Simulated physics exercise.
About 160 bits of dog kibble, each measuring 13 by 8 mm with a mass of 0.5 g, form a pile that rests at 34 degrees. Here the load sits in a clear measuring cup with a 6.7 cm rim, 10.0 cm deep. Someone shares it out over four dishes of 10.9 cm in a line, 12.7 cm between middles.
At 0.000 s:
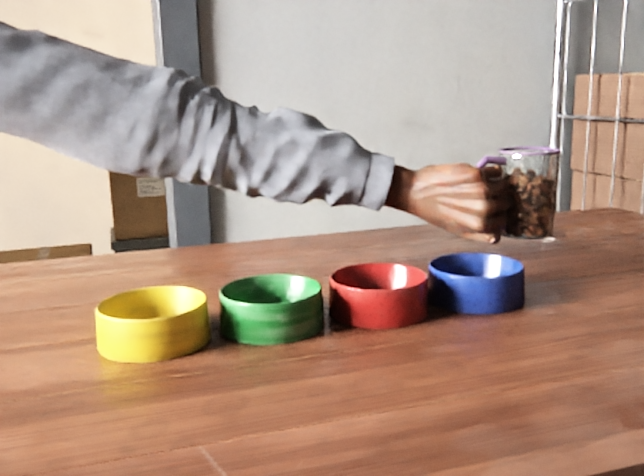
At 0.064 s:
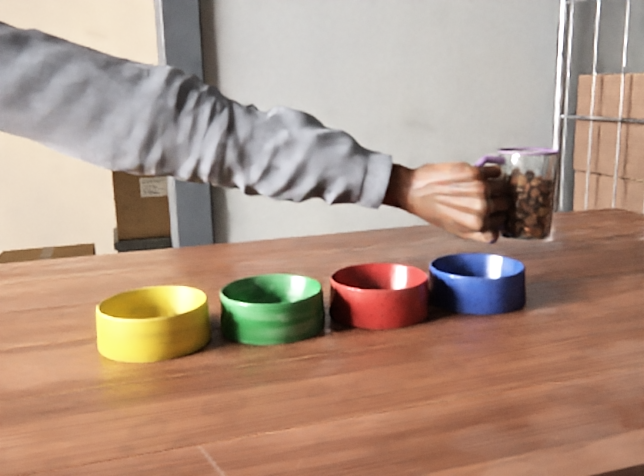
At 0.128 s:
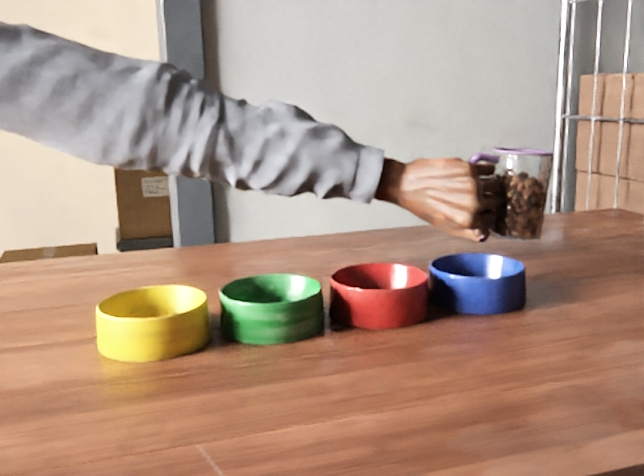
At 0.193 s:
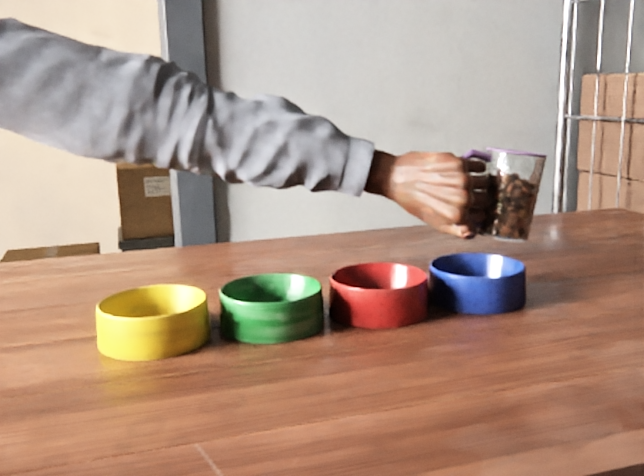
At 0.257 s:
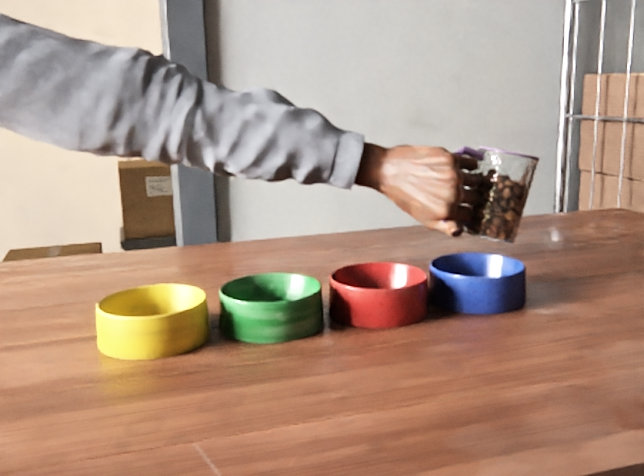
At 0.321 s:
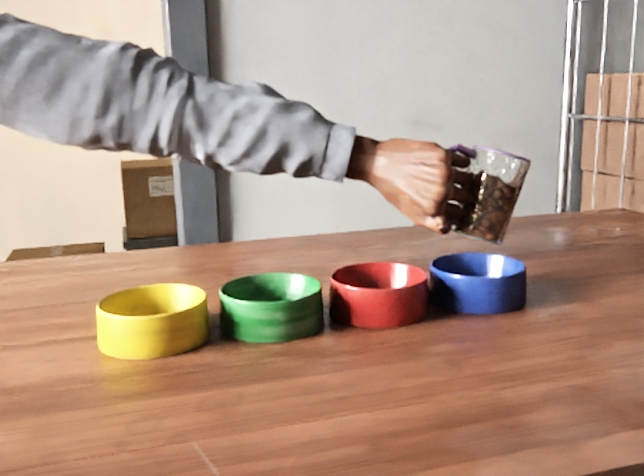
A hand moves a clear cup of brown kibble left above four colored dishes, tilting it.
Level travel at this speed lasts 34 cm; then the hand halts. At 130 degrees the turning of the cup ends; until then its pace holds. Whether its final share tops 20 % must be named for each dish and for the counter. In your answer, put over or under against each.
Red - under; blue - under; green - over; yellow - under; counter - under.
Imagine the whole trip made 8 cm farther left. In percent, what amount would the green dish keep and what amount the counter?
Green 60, counter 40.
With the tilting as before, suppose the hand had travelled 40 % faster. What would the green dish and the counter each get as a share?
Green 90, counter 10.
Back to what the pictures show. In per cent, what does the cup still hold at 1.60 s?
I reckon around 100 per cent.
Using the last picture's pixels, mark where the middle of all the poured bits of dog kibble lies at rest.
Somewhere around (284, 306) in the final frame.
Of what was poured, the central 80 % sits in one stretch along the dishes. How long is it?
I'd put it near 6 cm.
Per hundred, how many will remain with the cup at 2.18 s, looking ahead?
About 0 per cent.
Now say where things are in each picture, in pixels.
The first picture shows cup at (528, 193), tilt 0 degrees, lip at (554, 150), moved 0.0 cm; middle of the pieces at (522, 205); blue dish at (476, 265); red dish at (378, 277); green dish at (271, 289); yellow dish at (152, 303).
The second picture shows cup at (526, 193), tilt 1 degrees, lip at (553, 151), moved 0.4 cm; middle of the pieces at (520, 205).
The third picture shows cup at (518, 194), tilt 5 degrees, lip at (547, 153), moved 1.4 cm; middle of the pieces at (512, 206).
The fourth picture shows cup at (509, 194), tilt 9 degrees, lip at (540, 155), moved 2.8 cm; middle of the pieces at (501, 206).
The fifth picture shows cup at (498, 195), tilt 13 degrees, lip at (533, 158), moved 4.2 cm; middle of the pieces at (490, 206).
The sixth picture shows cup at (489, 196), tilt 18 degrees, lip at (525, 162), moved 5.6 cm; middle of the pieces at (480, 207); blue dish at (477, 265); red dish at (379, 276); green dish at (271, 287); yellow dish at (153, 300). The cup turns about 70 degrees a second and travels 21 cm a second.
After 1.09 s, tilt 70 degrees; cup holds 100 %.
After 1.60 s, tilt 105 degrees; cup holds 100 %.
Then, at 2.18 s, tilt 130 degrees; cup holds 0 %, green 100 %.
In the end, at 3.0 s, red 0 %, blue 0 %, green 100 %, yellow 0 %, counter 0 %.
